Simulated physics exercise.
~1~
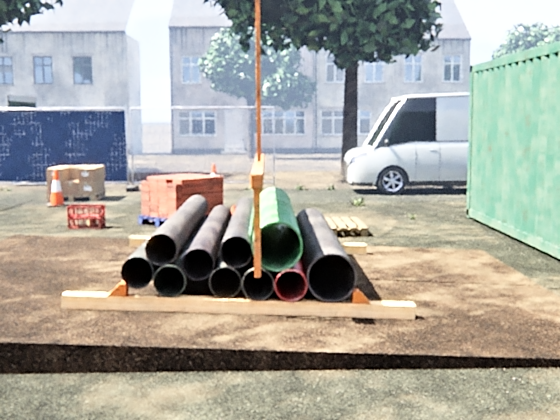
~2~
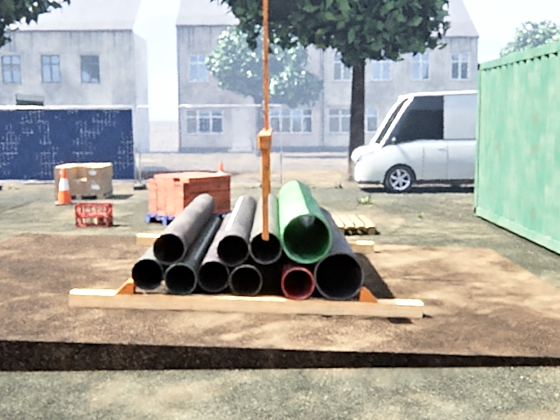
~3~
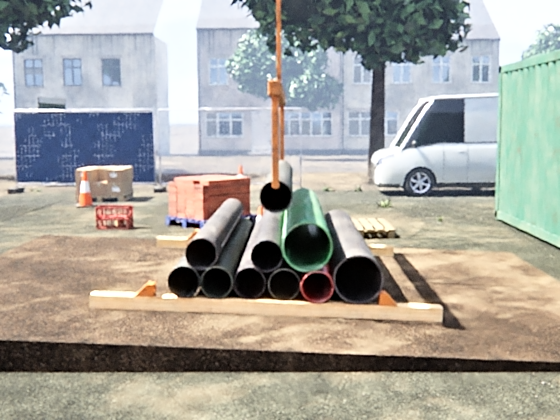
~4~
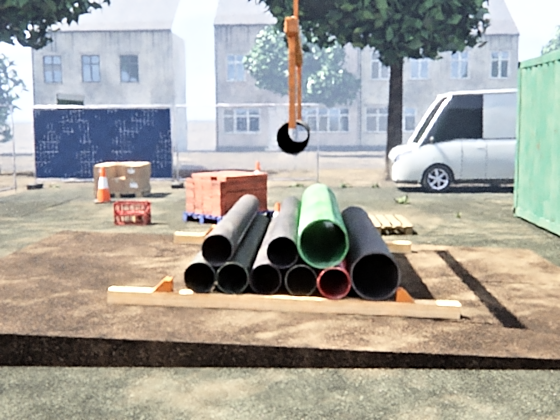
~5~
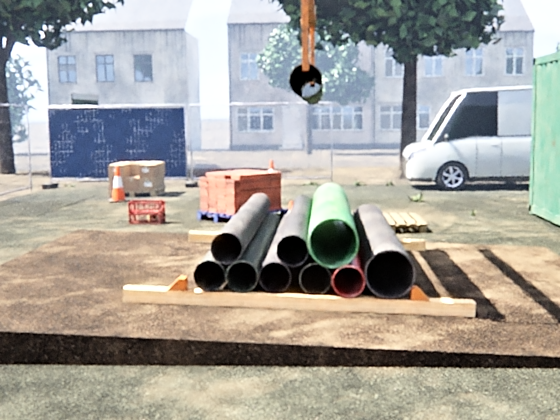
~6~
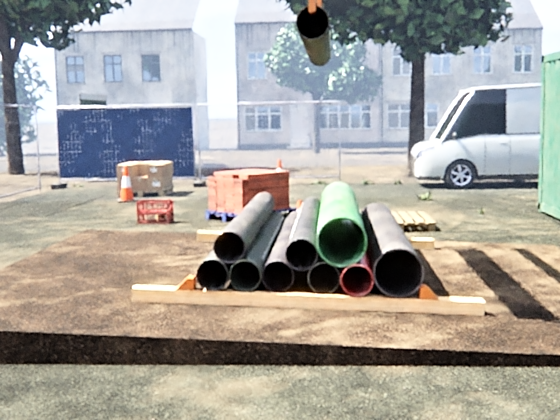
A crane lifts one dark pipe straight out of a stack, and the remaining pipes settle.
